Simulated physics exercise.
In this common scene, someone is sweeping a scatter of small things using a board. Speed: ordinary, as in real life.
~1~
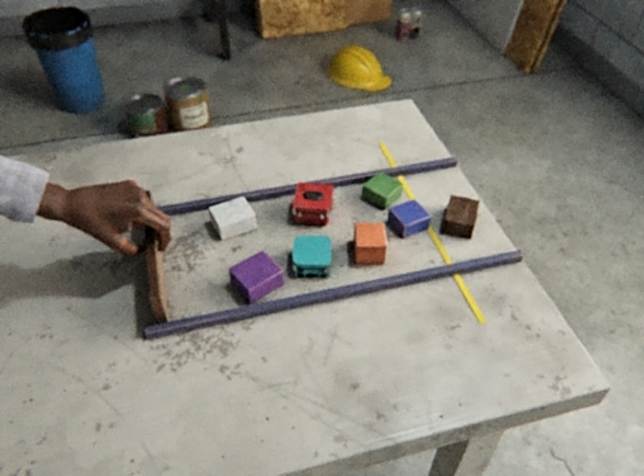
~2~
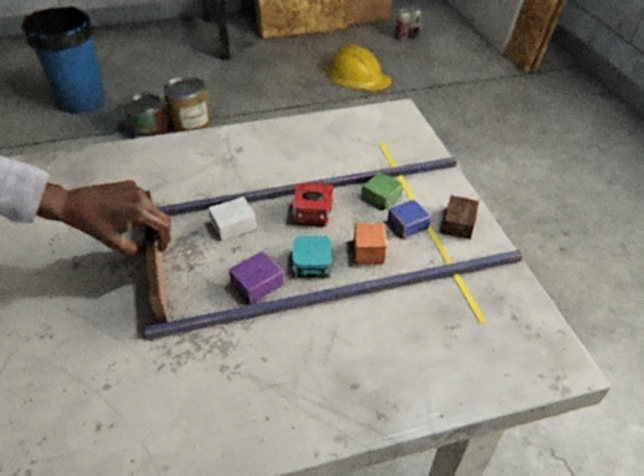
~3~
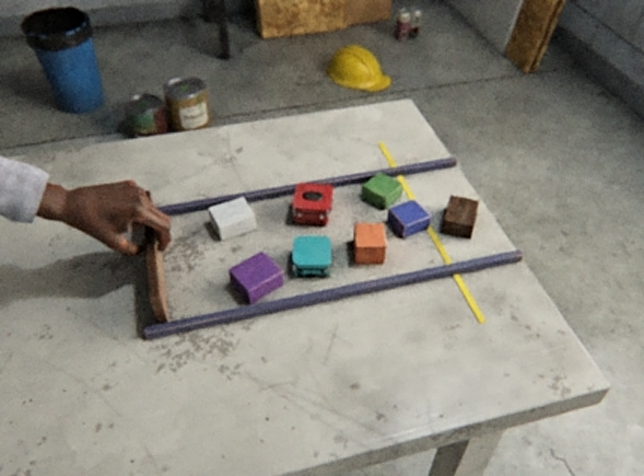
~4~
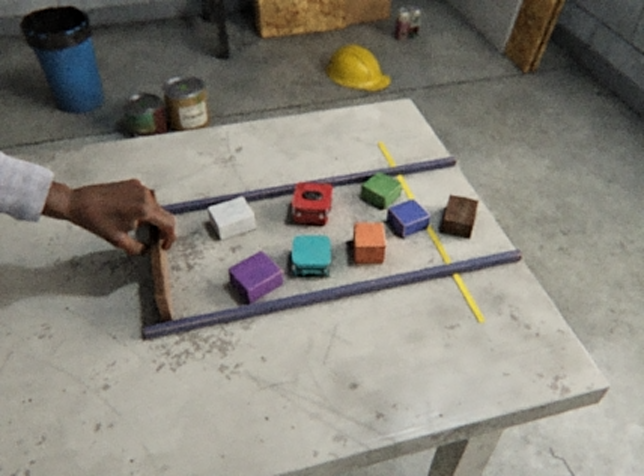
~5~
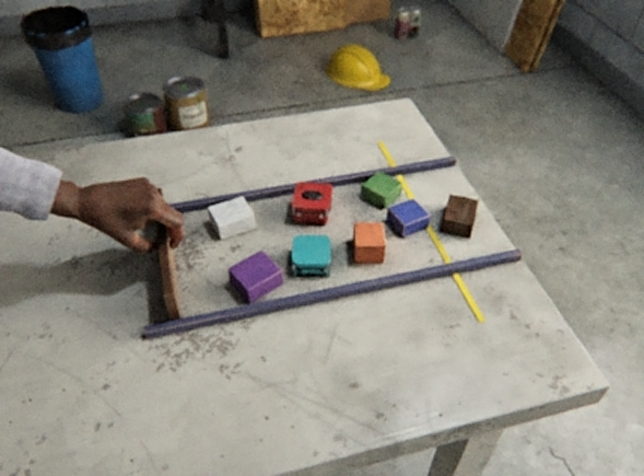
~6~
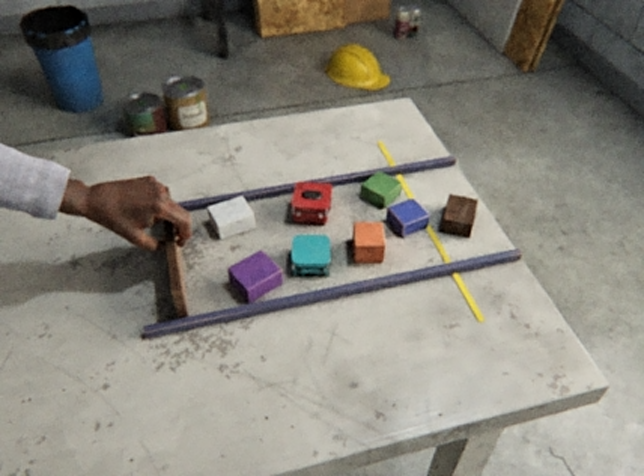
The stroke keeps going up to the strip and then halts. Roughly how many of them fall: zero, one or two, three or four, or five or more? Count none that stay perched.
I expect the edge to claim three or four.
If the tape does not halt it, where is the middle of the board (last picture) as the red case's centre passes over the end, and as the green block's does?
The red case puts it at (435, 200), the green block at (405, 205).
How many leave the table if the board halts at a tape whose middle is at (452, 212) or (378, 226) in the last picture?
It would be 5 and 0.
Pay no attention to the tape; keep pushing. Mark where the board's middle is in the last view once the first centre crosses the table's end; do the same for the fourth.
First: Around (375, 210). Next: Around (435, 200).
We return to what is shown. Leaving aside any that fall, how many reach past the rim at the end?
As for overhanging, the count is 2.
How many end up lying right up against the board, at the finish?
Number in contact with it: 2.
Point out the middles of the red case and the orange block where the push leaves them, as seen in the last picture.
First object: (456, 172); second object: (473, 195).
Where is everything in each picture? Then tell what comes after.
The first frame shows brown box (461, 216); blue block (409, 218); green block (383, 190); board (154, 254); tape (424, 219).
The second frame shows blue block (409, 218); white block (233, 218).
The third frame shows green block (382, 190); board (154, 254).
The fourth frame shows brown box (460, 216); red case (313, 204).
The fifth frame shows blue block (408, 218); purple block (256, 276).
The sixth frame shows brown box (459, 215); blue block (408, 217); green block (381, 189); board (174, 249); tape (423, 217).
Early on, none off yet; brown box at rest near (459, 215); blue block at rest near (408, 217); green block at rest near (381, 189).
A while later, none off yet; brown box at rest near (462, 215); blue block travelled about its own width near (428, 206); green block travelled about its own width near (403, 188).
Further along, none off yet; brown box leaning a little near (503, 208); blue block travelled well along near (472, 188); green block travelled well along near (454, 172).
Finally, the number that fall off is three or four; lost, green block, blue block and brown box.
